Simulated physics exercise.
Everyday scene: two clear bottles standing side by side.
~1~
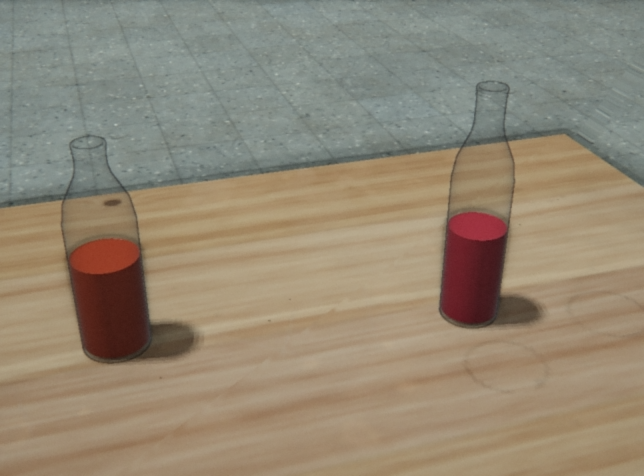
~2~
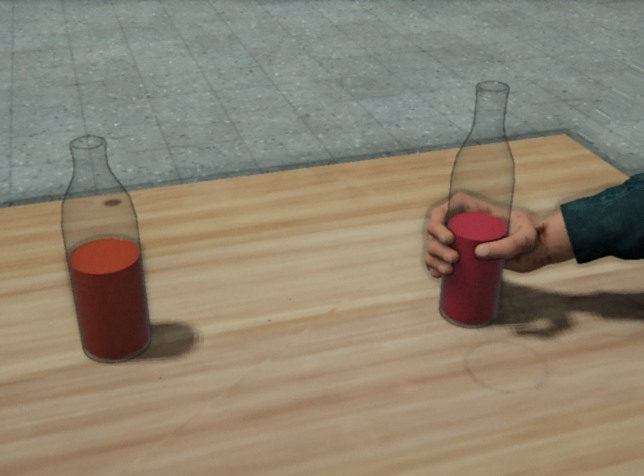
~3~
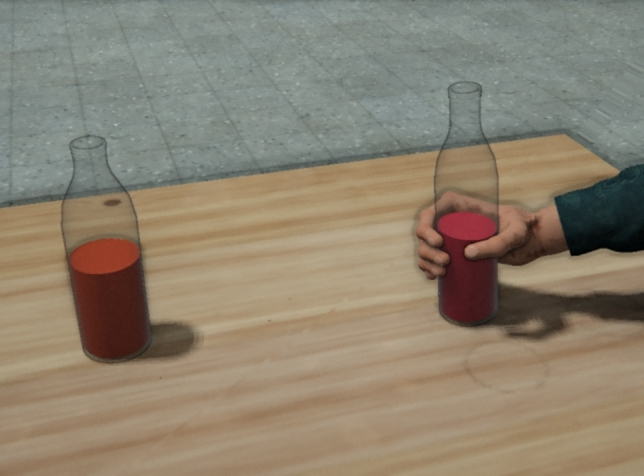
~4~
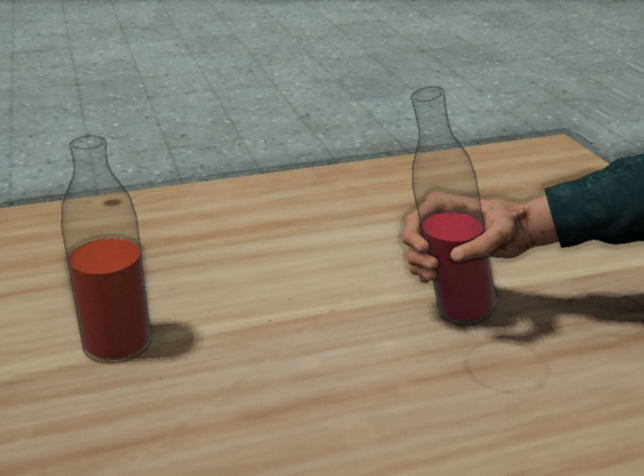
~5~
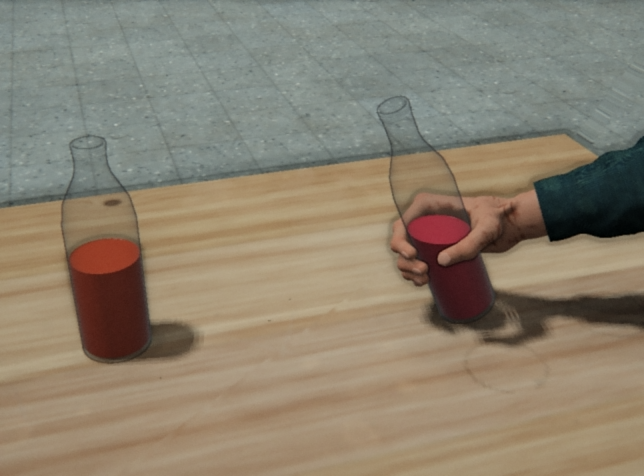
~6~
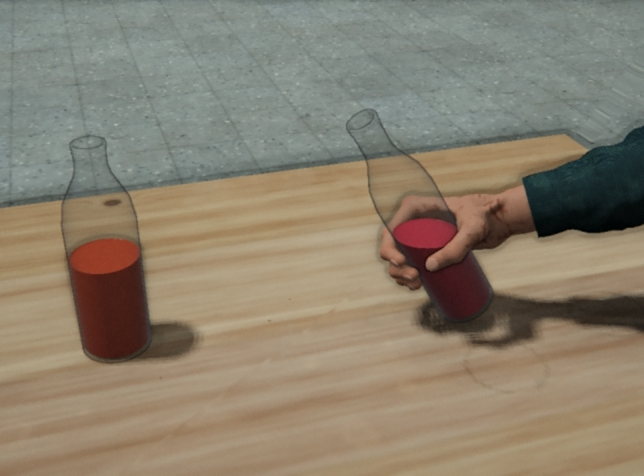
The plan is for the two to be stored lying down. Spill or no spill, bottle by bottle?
Left bottle: Spill, right bottle: Spill.
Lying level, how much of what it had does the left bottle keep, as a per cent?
Roughly 50 per cent.
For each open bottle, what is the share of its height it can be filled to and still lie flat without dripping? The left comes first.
The first can go to 22 per cent and the second to 20 per cent.
Next, the right bottle is nearly down; right bottle, dry at the neck.
After that, the right bottle lies flat; right bottle, some has come out.
Finally, both lie flat; right bottle, some has come out; left bottle, some has come out.
